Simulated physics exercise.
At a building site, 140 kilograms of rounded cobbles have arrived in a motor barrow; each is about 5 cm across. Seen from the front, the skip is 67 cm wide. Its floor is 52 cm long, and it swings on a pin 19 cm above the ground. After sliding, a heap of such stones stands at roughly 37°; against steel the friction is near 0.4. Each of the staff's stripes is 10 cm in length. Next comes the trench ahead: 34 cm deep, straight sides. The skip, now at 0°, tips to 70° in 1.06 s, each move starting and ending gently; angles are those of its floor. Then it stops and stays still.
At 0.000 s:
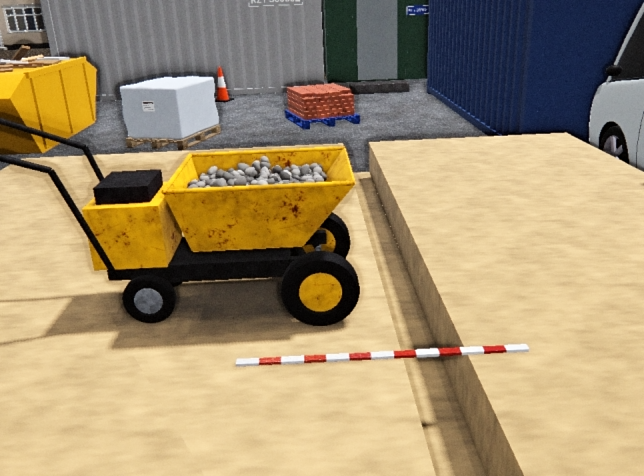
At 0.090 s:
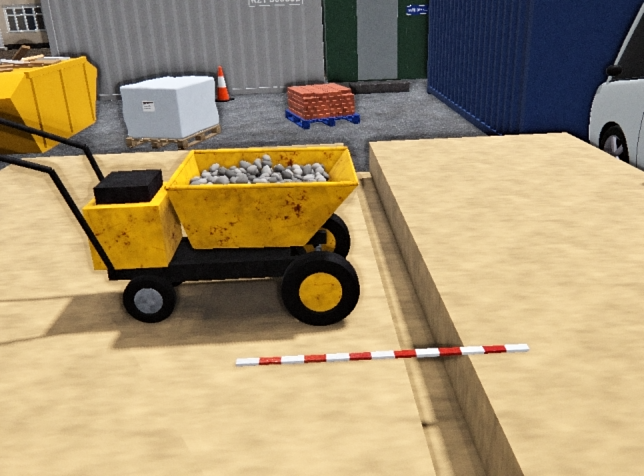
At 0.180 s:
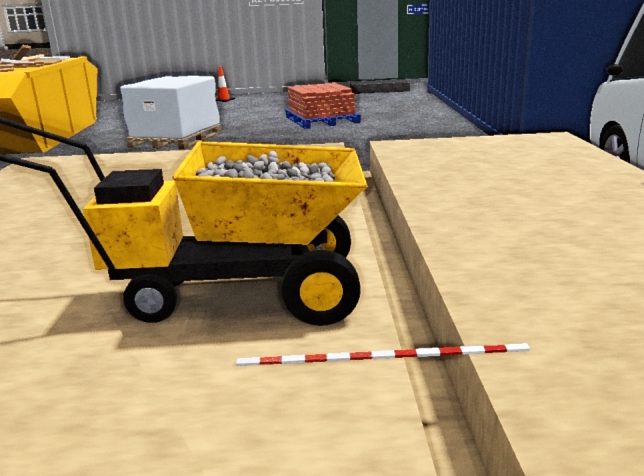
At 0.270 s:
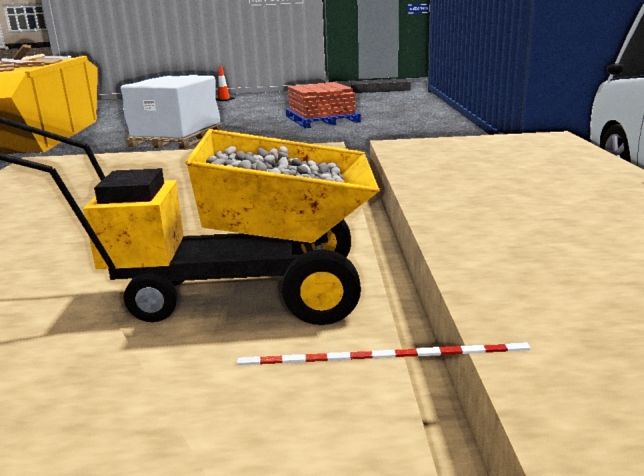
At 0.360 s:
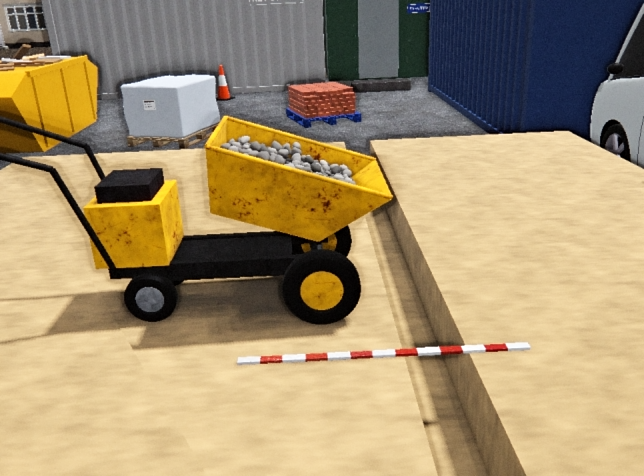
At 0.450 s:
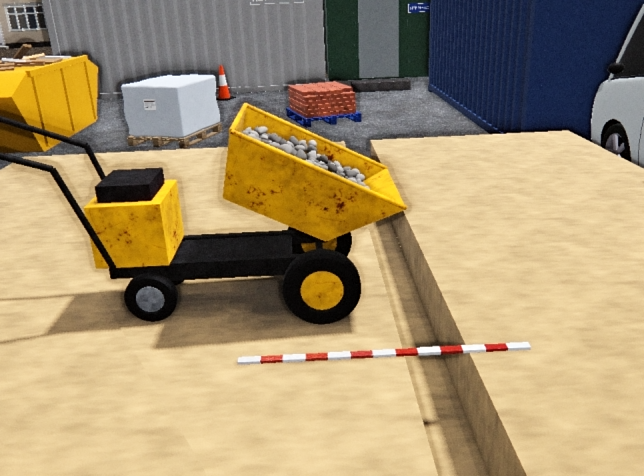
The yellow skip of a small dumper, loaded with grey stones, sits level beside a step in the sandy ground, then begins to tilt to the right. Its left end rises steadily away from the black chassis while its right lip lowers over the step's edge, and the wheels stay still.
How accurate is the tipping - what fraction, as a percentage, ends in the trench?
Close to 30 in every hundred.
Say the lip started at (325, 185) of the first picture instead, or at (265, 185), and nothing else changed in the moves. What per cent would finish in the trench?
It comes to about 55 and 90 in a hundred.
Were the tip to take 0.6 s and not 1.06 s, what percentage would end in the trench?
Roughly 20% would finish there.
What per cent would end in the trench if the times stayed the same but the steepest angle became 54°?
It would be near 15 per cent.
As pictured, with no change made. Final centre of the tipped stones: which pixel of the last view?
The middle should be near (472, 282).
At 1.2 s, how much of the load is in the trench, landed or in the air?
Some 0 per cent.
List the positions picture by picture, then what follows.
In the first picture, the skip is at 0°, its lip at (355, 183); the top of the load is at (242, 172).
The second picture shows lip at (358, 184), floor tilted 1°, highest stones at (244, 170); the stones move at 0.3 m/s on average.
The third picture shows lip at (366, 186), floor tilted 5°, highest stones at (244, 165); the stones move at 0.5 m/s on average.
In the fourth picture, the skip is at 11°, its lip at (378, 190); the top of the load is at (233, 158); the stones move at 0.7 m/s on average.
The fifth picture shows lip at (392, 198), floor tilted 19°, highest stones at (241, 148); the stones move at 0.8 m/s on average.
The sixth picture shows lip at (406, 208), floor tilted 27°, highest stones at (257, 137); the stones move at 0.9 m/s on average.
After 0.8 s the floor is at 59°; 100 % in the skip; the foremost stones are at (418, 228).
After 1.2 s the floor is at 70°; 67 % in the skip, 2 % in the trench, 31 % past the trench; the foremost stones are at (513, 293).
After 1.5 s the floor is at 70°; 28 % in the skip, 5 % in the trench, 67 % past the trench; the foremost stones are at (591, 271).
After 3.5 s the floor is at 70°; 0 % in the skip, 30 % in the trench, 70 % past the trench; the foremost stones are past the picture's edge.
